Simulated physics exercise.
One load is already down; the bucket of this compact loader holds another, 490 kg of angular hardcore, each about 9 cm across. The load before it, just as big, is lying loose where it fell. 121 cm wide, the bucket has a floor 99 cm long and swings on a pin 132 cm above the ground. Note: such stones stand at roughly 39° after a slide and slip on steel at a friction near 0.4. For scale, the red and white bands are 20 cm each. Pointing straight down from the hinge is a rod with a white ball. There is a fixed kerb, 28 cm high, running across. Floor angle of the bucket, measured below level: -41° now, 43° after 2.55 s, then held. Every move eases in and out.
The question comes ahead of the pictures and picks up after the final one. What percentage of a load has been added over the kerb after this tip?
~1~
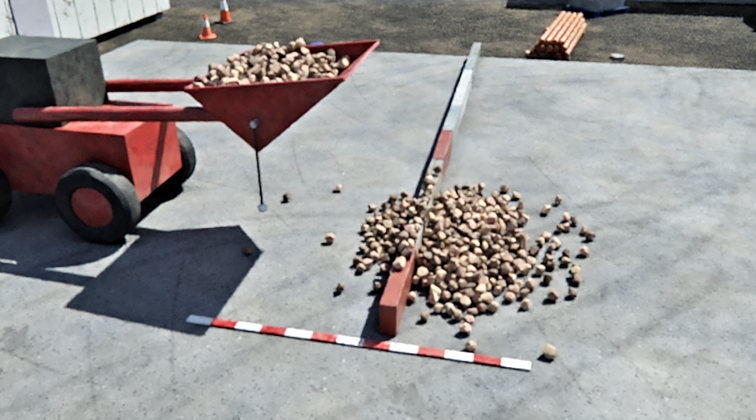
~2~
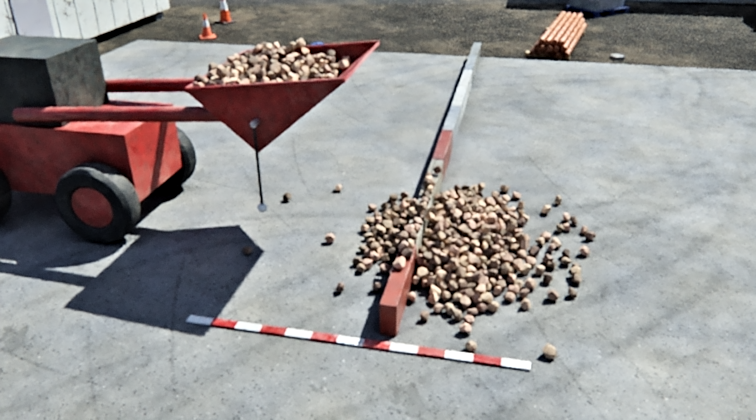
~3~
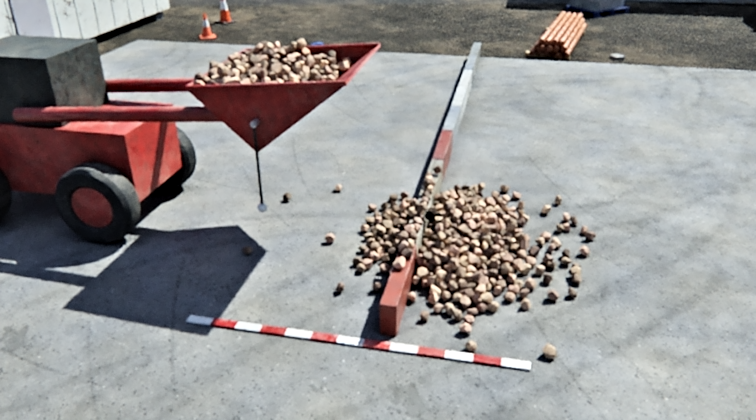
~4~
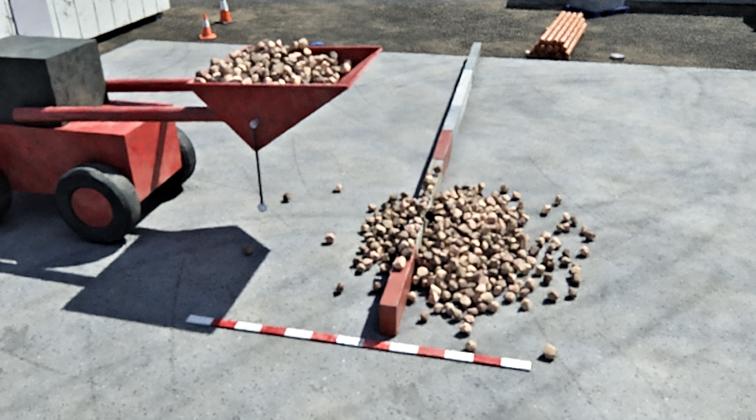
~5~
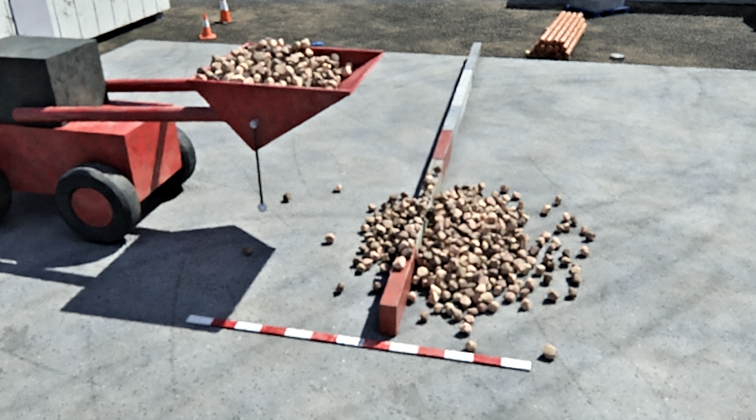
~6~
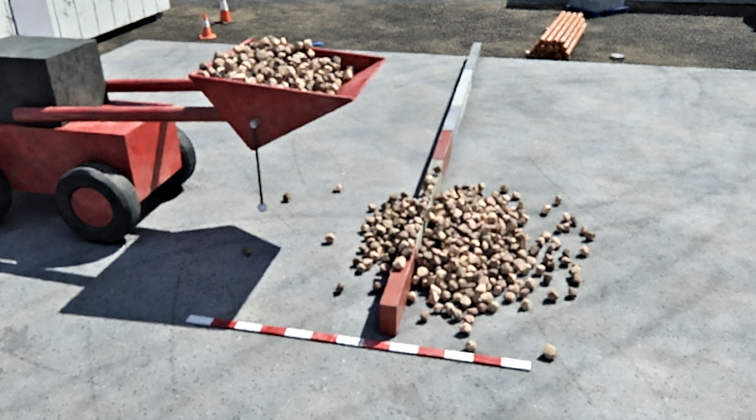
0 %.
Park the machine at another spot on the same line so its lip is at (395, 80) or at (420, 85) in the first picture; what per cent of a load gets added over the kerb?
30 % and 70 %.
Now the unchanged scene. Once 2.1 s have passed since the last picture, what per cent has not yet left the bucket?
Some 15 percent, roughly.
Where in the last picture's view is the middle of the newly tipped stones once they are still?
Roughly at (372, 224) in the last picture.
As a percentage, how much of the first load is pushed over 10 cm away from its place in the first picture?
Roughly 0 % of them.
Then, 1.3 s after the last picture the floor is at 30°; in per cent of one load, 97 in the bucket, 23 on this side of the kerb, 81 over the kerb; the foremost stones are at (579, 247).
Then, 2.1 s after the last picture the floor is at 43°; in per cent of one load, 14 in the bucket, 106 on this side of the kerb, 81 over the kerb; the foremost stones are at (579, 247).
Then, 2.4 s after the last picture the floor is at 43°; in per cent of one load, 0 in the bucket, 119 on this side of the kerb, 81 over the kerb; the foremost stones are at (579, 247).
Then, 5.3 s after the last picture the floor is at 43°; in per cent of one load, 0 in the bucket, 119 on this side of the kerb, 81 over the kerb; the foremost stones are at (579, 247). Net gain over the kerb, 0.
